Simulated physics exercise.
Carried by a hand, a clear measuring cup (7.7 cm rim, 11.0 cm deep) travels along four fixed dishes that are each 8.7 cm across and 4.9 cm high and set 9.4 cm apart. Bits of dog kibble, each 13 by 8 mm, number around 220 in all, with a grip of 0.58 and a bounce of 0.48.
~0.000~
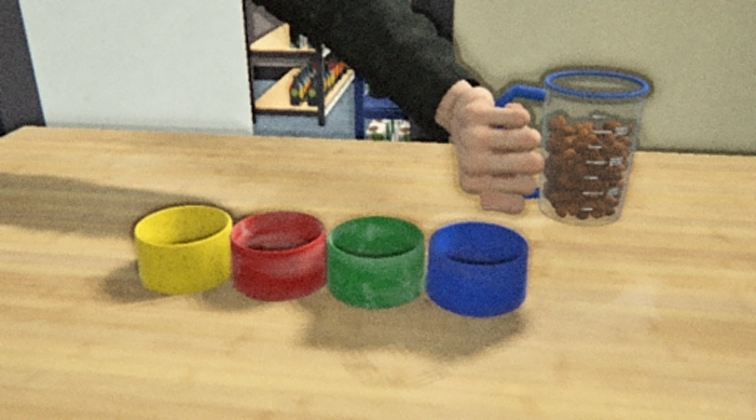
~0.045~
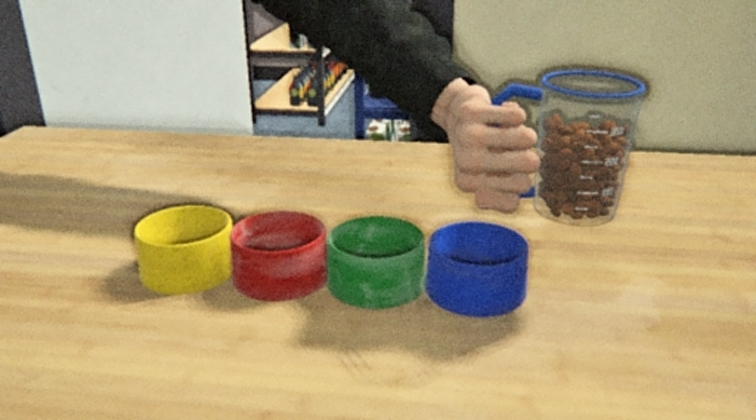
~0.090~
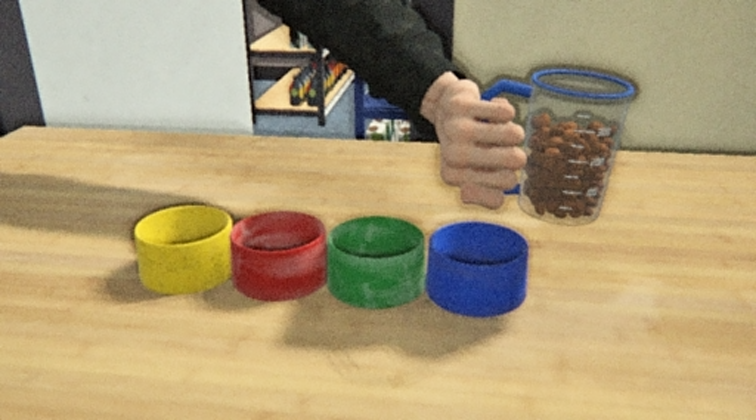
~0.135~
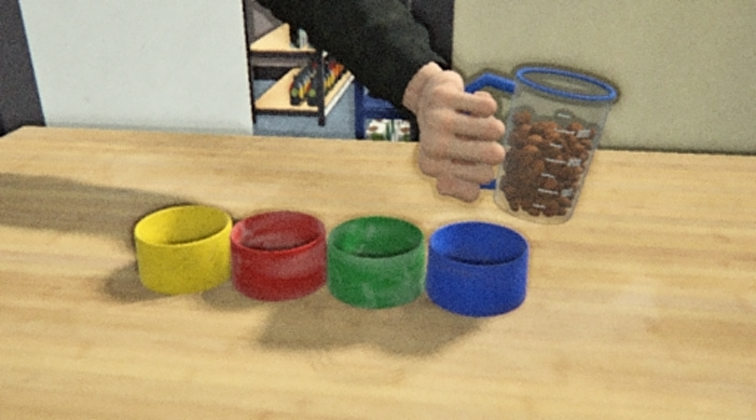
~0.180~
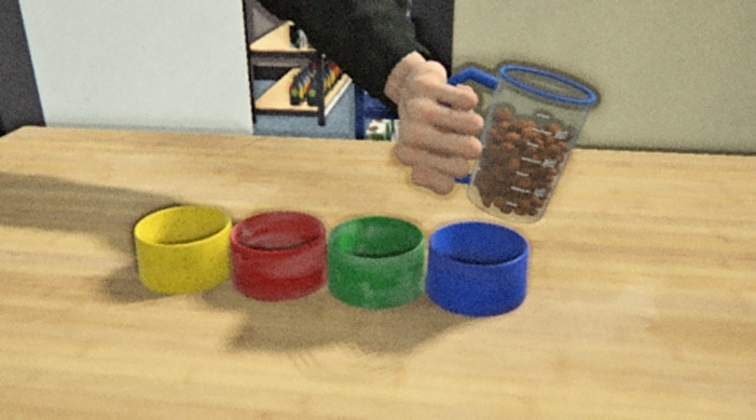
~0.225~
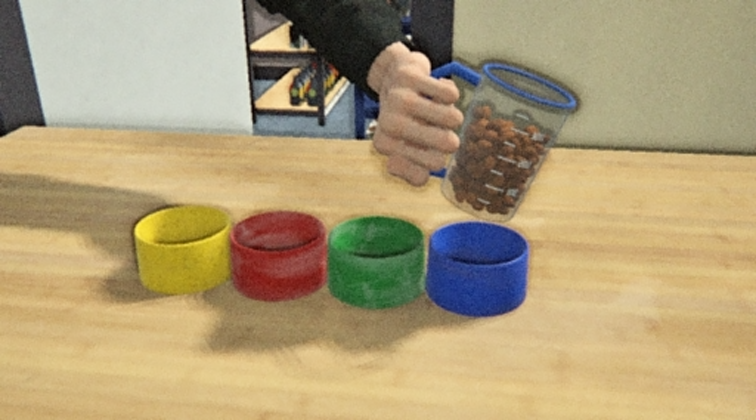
A hand moves a clear cup of brown kibble left while tilting it to the right.
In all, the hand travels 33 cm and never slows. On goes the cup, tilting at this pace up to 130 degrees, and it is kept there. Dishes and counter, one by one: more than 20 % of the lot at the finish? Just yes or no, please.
In short: Red yes, blue no, green no, yellow no, counter no.
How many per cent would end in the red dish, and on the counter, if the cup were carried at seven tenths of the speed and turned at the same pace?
Shares: Red 90, counter 0.
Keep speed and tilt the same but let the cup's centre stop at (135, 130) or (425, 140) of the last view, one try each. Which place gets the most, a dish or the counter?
Top receivers, in order: Yellow and blue.
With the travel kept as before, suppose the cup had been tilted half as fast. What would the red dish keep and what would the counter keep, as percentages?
That gives red 100 with 0 for the counter.
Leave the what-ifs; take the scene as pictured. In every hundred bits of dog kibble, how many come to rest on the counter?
Roughly 0 per cent.
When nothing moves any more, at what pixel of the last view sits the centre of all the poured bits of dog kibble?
My guess is close to (280, 248).
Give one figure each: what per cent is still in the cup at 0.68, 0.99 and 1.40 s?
Series: 100 / 100 / 5 per cent.
After 0.68 s, tilt 72 degrees; cup holds 100 %.
After 0.99 s, tilt 107 degrees; cup holds 100 %.
After 1.40 s, tilt 130 degrees; cup holds 5 %, red 95 %.
At rest (2.0 s), red 100 %, blue 0 %, green 0 %, yellow 0 %, counter 0 %.
